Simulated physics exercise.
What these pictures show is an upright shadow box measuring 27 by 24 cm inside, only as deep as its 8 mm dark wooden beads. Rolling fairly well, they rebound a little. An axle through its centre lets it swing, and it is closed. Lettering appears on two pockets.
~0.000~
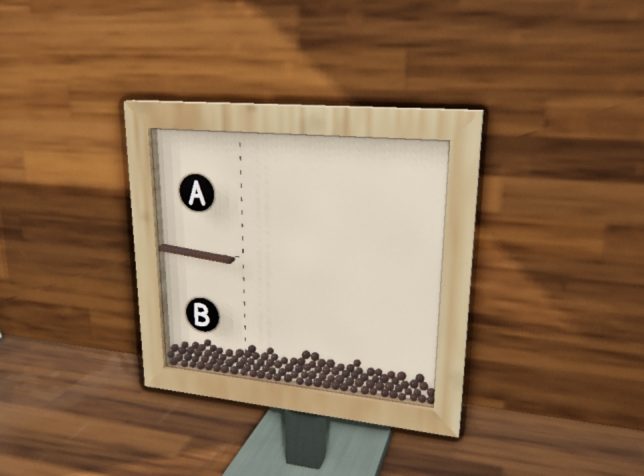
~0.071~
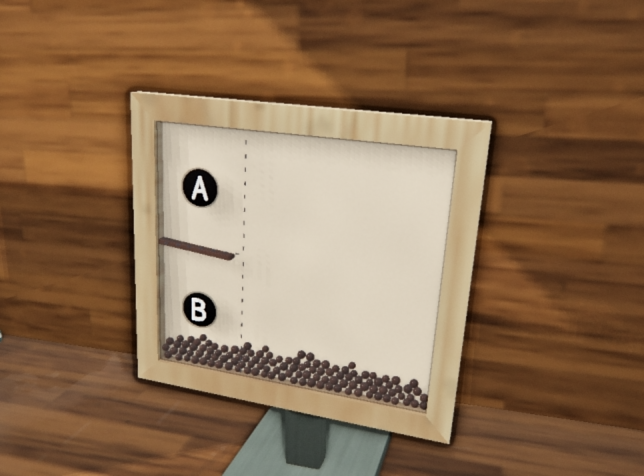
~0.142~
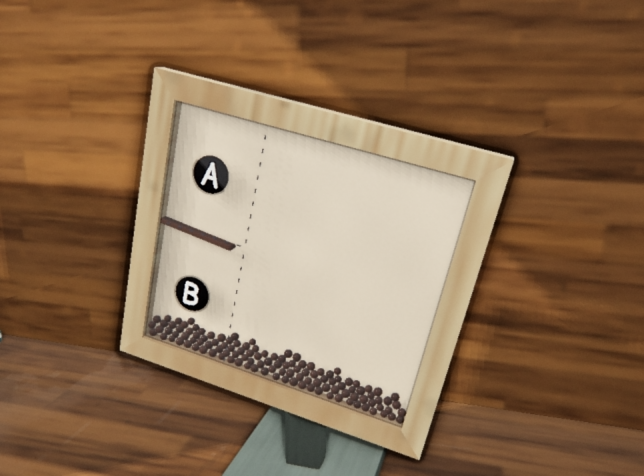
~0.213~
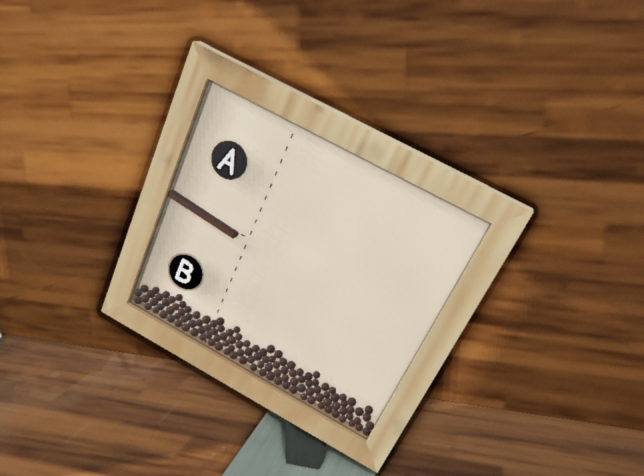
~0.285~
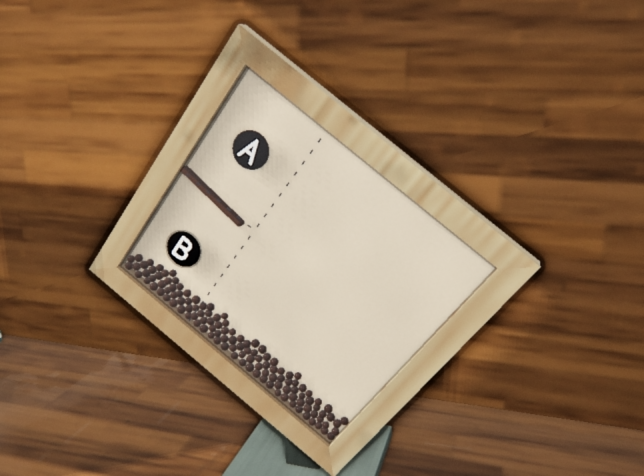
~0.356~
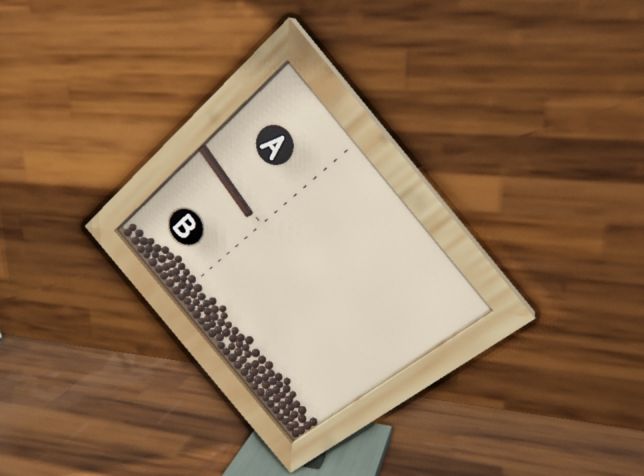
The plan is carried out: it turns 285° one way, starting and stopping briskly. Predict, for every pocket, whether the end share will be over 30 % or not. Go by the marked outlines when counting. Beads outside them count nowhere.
Pocket A: Over; pocket B: Not over.
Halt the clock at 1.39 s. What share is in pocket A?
25 per cent.
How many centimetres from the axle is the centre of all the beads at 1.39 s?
About 8 cm left and 6 cm below.
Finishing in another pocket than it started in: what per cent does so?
Close to 100 in a hundred.
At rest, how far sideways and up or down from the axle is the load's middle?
Left: About 9 cm; below: About 8 cm.
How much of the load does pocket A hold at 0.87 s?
Roughly 0 per cent of it.
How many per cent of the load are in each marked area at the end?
In the end: Pocket A 100, pocket B 0.
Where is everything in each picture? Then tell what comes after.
In the first frame, level; about 120 beads; load centre (294, 370); top bead (306, 355); A (197, 193), B (203, 315).
In the second frame, turned 3° clockwise; load centre (288, 369); top bead (203, 338).
In the third frame, turned 12° clockwise; load centre (273, 364); top bead (168, 319); wall ends (231, 247).
In the fourth frame, turned 24° clockwise; load centre (253, 355); top bead (156, 290).
In the fifth frame, turned 36° clockwise; load centre (236, 344); top bead (139, 258).
In the sixth frame, turned 48° clockwise; load centre (226, 335); top bead (133, 228); A (275, 145), B (186, 227).
By 0.87 s, it stands 134° clockwise; the beads' middle is 7 cm left of and 9 cm below the centre; nothing in the marked areas.
By 1.39 s, it has come round 222° clockwise; the beads' middle is 8 cm left of and 6 cm below the centre; A 25 %.
By 1.84 s, it has come round 285° clockwise; the beads' middle is 9 cm left of and 8 cm below the centre; A 100 %.
Settled by 2.3 s, it has come round 285° clockwise; A 100 %, B 0 %.
